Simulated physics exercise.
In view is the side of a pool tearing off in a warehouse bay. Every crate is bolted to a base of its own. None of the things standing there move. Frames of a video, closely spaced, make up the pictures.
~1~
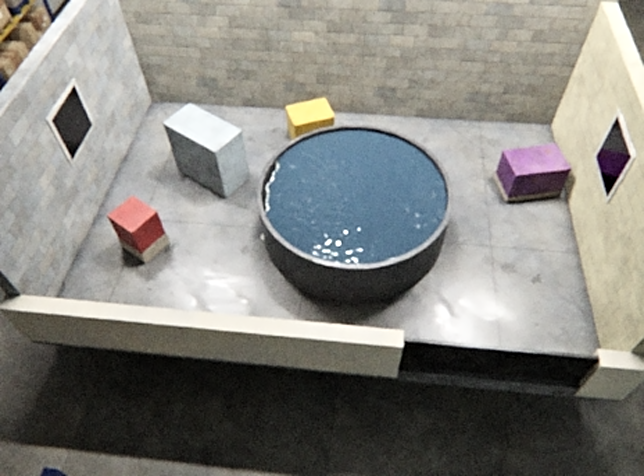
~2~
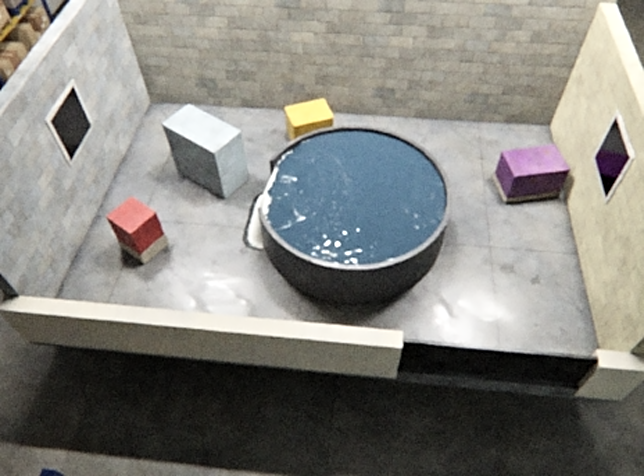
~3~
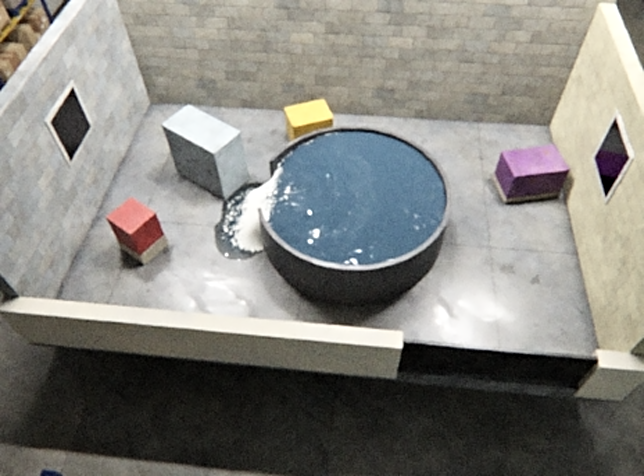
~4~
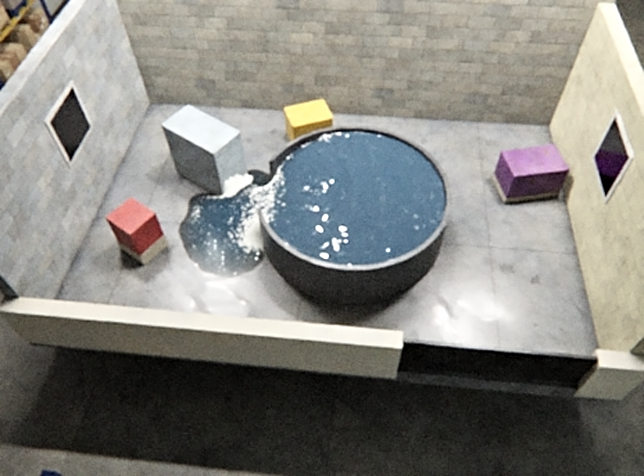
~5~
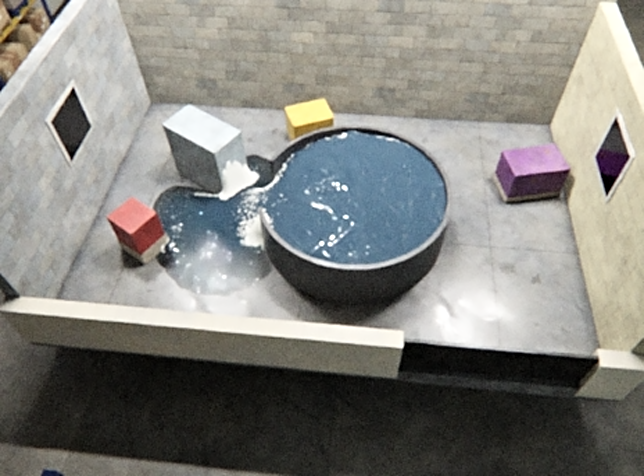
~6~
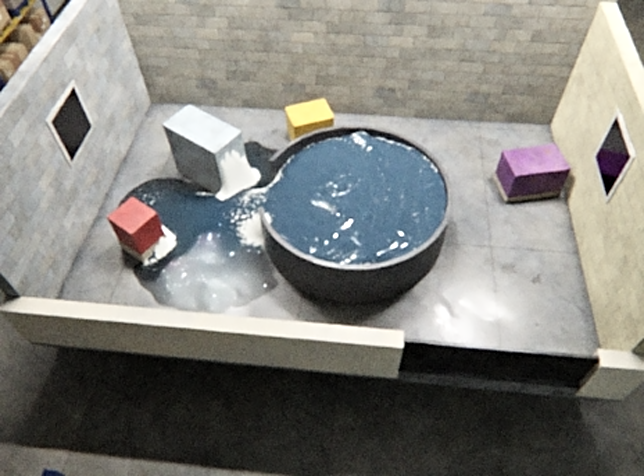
A round pool splits at its left side and water pours out across the floor, reaching the red block.
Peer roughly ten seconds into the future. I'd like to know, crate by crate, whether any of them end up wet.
Here is how they end up: The red crate gets wet; the purple crate gets wet; the yellow crate gets wet.
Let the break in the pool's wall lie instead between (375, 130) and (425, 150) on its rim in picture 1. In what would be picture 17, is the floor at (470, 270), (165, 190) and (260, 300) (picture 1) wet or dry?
Those three places would be still unsoaked, still unsoaked and still unsoaked, in that order.
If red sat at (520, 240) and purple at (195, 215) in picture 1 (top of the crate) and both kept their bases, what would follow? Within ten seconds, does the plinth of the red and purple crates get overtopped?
My reading: The red one keeps dry; the purple one is wetted.
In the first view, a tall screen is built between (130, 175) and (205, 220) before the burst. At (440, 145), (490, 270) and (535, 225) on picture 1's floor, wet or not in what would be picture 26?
One by one: Soaked, spared, spared.
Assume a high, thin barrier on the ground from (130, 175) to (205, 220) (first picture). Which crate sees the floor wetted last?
Looks like the purple-painted one.
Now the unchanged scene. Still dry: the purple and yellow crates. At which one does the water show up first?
My answer: The yellow-painted one.
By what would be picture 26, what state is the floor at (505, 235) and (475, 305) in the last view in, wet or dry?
As listed: Dry, not flooded.
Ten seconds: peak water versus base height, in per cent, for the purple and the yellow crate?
180 and 220 per cent, roughly.
A moment on, water covers 30 % of the floor; the red crate water round its plinth, the purple crate not reached, the yellow crate water round its plinth.
Next, water covers 40 % of the floor; the red crate water round its plinth, the purple crate not reached, the yellow crate water round its plinth.
Then, water covers 65 % of the floor; the red crate water round its plinth, the purple crate not reached, the yellow crate water round its plinth.
Later, water covers 90 % of the floor; the red crate water round its plinth, the purple crate water round its plinth, the yellow crate water round its plinth.
In the end, water covers 100 % of the floor; the red crate was topped, the purple crate was topped, the yellow crate was topped.
